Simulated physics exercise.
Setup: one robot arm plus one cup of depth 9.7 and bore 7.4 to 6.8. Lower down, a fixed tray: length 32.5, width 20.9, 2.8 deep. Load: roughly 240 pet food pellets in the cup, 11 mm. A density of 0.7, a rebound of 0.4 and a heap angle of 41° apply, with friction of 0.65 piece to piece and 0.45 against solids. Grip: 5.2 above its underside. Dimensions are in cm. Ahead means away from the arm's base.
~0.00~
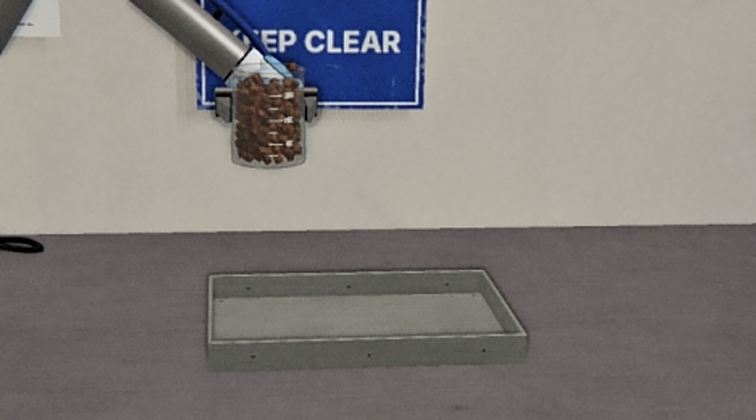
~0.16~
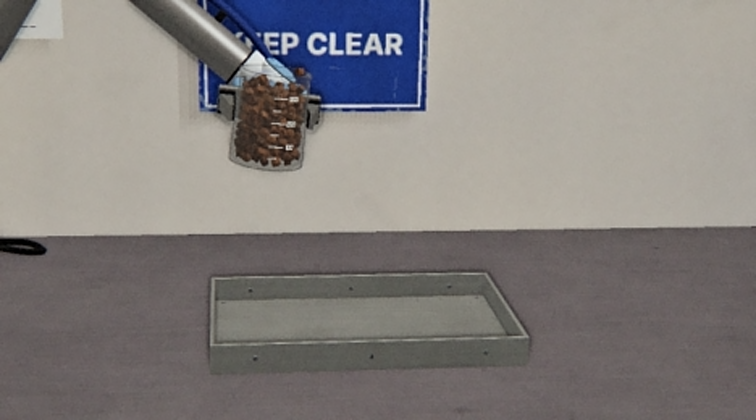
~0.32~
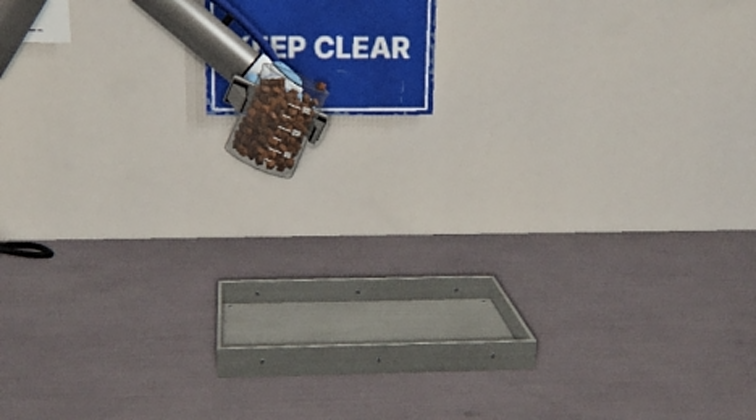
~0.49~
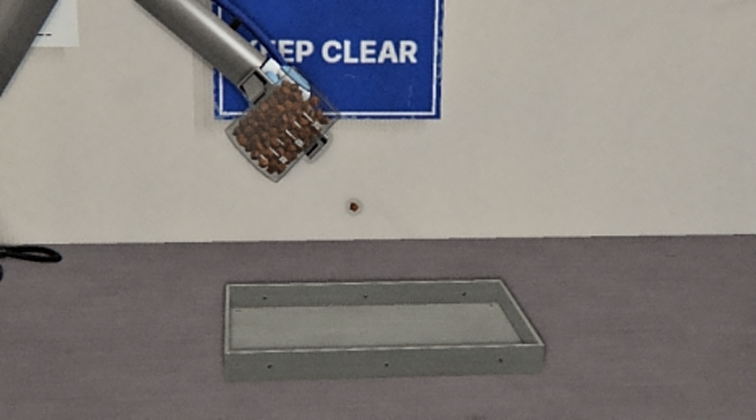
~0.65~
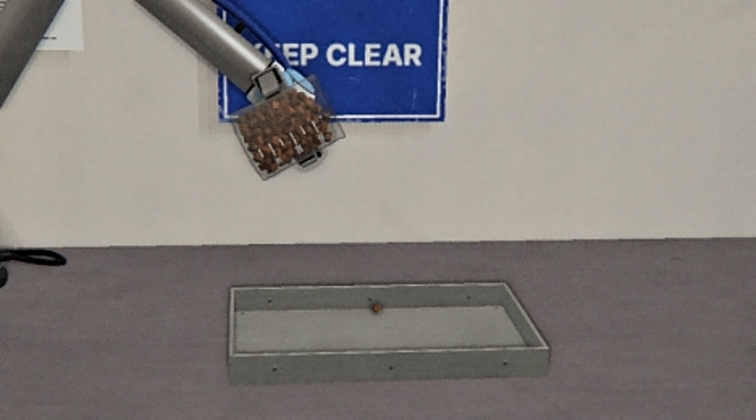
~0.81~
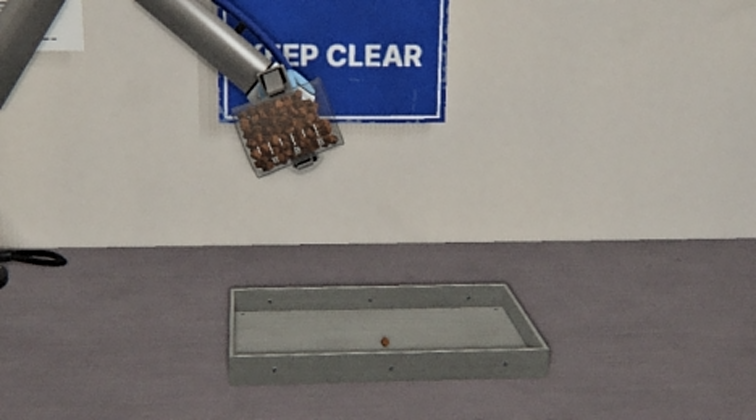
A robot arm tilts a clear cup of brown pellets, and one drops into the tray.
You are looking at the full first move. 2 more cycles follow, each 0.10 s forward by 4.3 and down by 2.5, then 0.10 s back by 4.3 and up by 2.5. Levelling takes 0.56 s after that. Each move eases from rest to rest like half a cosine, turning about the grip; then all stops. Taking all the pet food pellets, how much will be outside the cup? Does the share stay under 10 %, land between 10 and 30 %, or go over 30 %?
It lands between 10 and 30 %.
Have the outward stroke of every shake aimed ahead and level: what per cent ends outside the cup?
Close to 40 in a hundred.
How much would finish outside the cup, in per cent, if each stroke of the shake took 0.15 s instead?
It would be some 5 %.
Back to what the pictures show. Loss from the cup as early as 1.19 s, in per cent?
Share gone: Around 10 %.
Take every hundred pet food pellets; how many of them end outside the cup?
15 per cent or thereabouts.
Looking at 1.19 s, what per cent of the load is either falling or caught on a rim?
I'd reckon close to 7 per cent.
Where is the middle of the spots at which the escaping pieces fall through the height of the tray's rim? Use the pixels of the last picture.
I'd say somewhere around (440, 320).
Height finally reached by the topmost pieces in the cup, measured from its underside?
Some 9.0 cm.
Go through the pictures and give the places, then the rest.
The cup middle at (269, 116), level; upper third of the load around (268, 98), from x 240 to 300, top at y 65; 243 in the cup, in the first picture.
The cup middle at (271, 118), tilted 7° forward; upper third of the load around (272, 101), from x 240 to 300, top at y 70, in the second picture.
The cup middle at (277, 122), tilted 24° forward; upper third of the load around (279, 104), from x 235 to 320, top at y 80, in the third picture.
The cup middle at (283, 125), tilted 45° forward; upper third of the load around (286, 110), from x 240 to 355, top at y 85; 242 in the cup, 1 in flight or on a rim, in the fourth picture.
The cup middle at (287, 127), tilted 62° forward; upper third of the load around (288, 112), from x 240 to 375, top at y 95; 242 in the cup, 1 in the tray, in the fifth picture.
The cup middle at (287, 128), tilted 69° forward; upper third of the load around (285, 113), from x 240 to 385, top at y 95; 242 in the cup, 1 in the tray, in the sixth picture.
After 1.19 s, tilted 69° forward, highest piece 27 above the table; 213 in the cup, 14 in the tray, 16 in flight or on a rim.
After 1.58 s, tilted 18° forward, highest piece 28 above the table; 207 in the cup, 33 in the tray, 3 on the table or floor.
After 1.97 s, level, highest piece 29 above the table; 207 in the cup, 33 in the tray, 3 on the table or floor.
After 3.02 s, level, highest piece 29 above the table; 207 in the cup, 33 in the tray, 3 on the table or floor.
In the end, 207 in the cup, 33 in the tray, 3 on the table or floor. That is 15 % outside the cup.
